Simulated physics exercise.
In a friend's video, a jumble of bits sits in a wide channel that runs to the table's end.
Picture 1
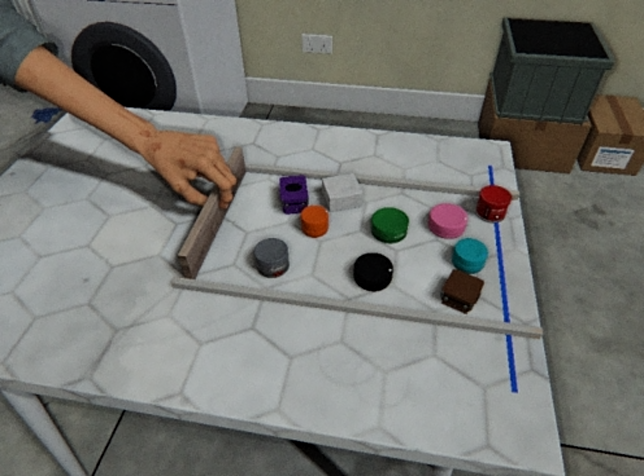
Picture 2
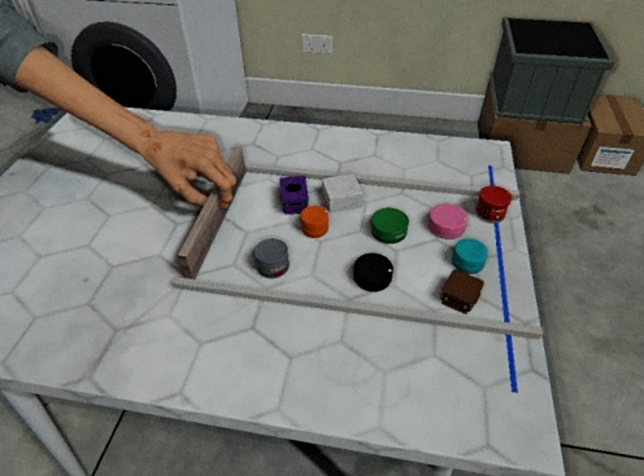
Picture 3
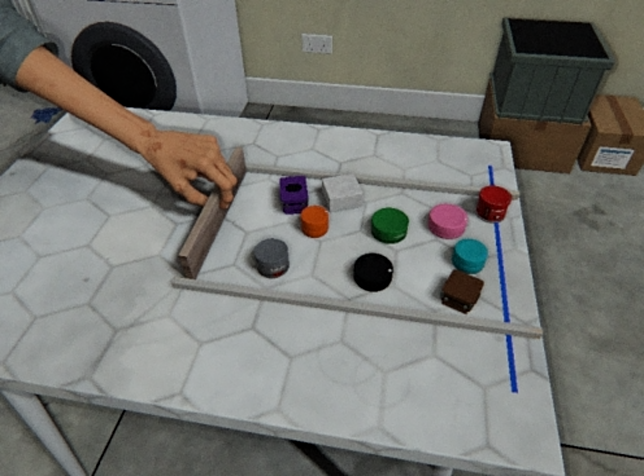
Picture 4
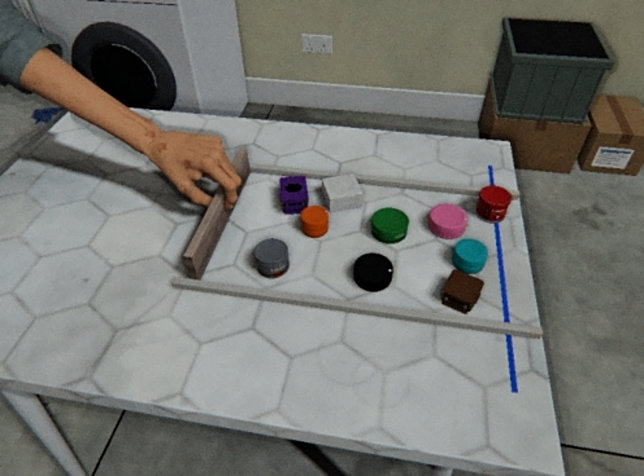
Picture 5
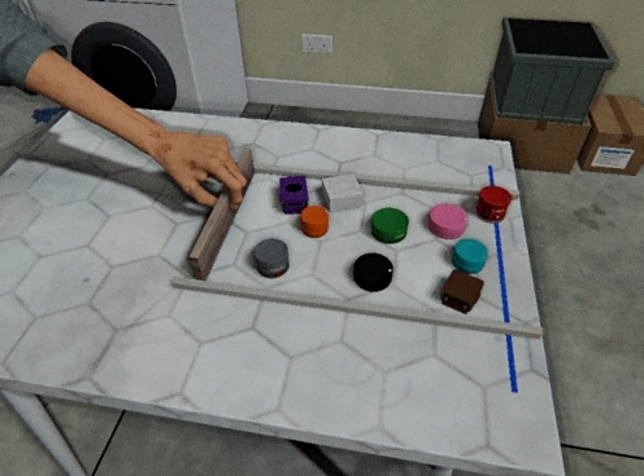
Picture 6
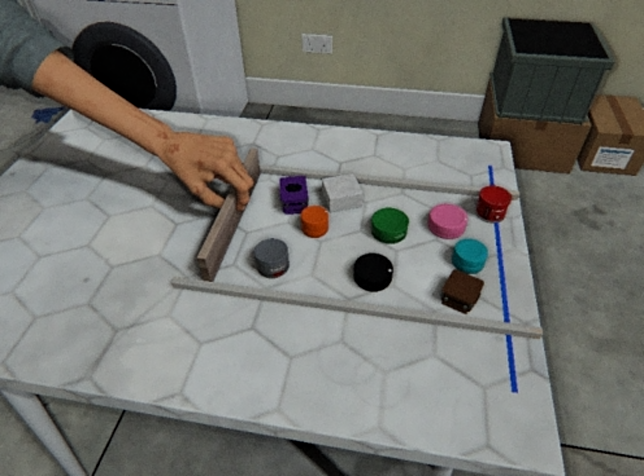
The clip shows a hand holding a wooden board upright at the left of a channel on a tiled table, then sliding it slightly right toward scattered colourful lids, blocks and a red pot, which stay still near blue tape.
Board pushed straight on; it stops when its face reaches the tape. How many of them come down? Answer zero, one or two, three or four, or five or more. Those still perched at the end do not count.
Five or more.
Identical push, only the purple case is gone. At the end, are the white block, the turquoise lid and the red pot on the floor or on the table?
So: The white block does not drop, the turquoise lid goes down, the red pot goes down.
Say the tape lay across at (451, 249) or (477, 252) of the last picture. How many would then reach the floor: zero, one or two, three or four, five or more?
Counts by place: One or two, then 3 or 4.
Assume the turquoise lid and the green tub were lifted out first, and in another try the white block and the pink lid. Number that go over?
First 5, then 5.
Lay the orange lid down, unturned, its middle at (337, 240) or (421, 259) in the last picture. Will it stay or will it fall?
Results in order - still up; still up.
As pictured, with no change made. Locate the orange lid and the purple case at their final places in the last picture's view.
Final positions - orange lid around (518, 256), purple case around (513, 222).
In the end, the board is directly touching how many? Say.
Well, it touches 3.
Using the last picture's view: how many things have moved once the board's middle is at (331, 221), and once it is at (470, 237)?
Up to then 5, and up to the other point 10.
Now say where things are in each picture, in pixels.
In the first frame, red pot (493, 204); turquoise lid (470, 256); brown case (462, 292); board (217, 208); tape (500, 254).
In the second frame, turquoise lid (470, 256); board (217, 208).
In the third frame, brown case (462, 292); purple case (294, 195).
In the fourth frame, red pot (493, 204); white block (342, 193).
In the fifth frame, turquoise lid (470, 256); pink lid (448, 221).
In the sixth frame, red pot (493, 204); turquoise lid (470, 256); brown case (462, 292); board (233, 210); tape (500, 254).
Early on, none off yet; red pot at rest near (493, 204); turquoise lid at rest near (470, 256); brown case at rest near (462, 292).
Finally, the number that fall off is five or more; lost, white block, black lid, green tub, pink lid, brown case, turquoise lid and red pot.
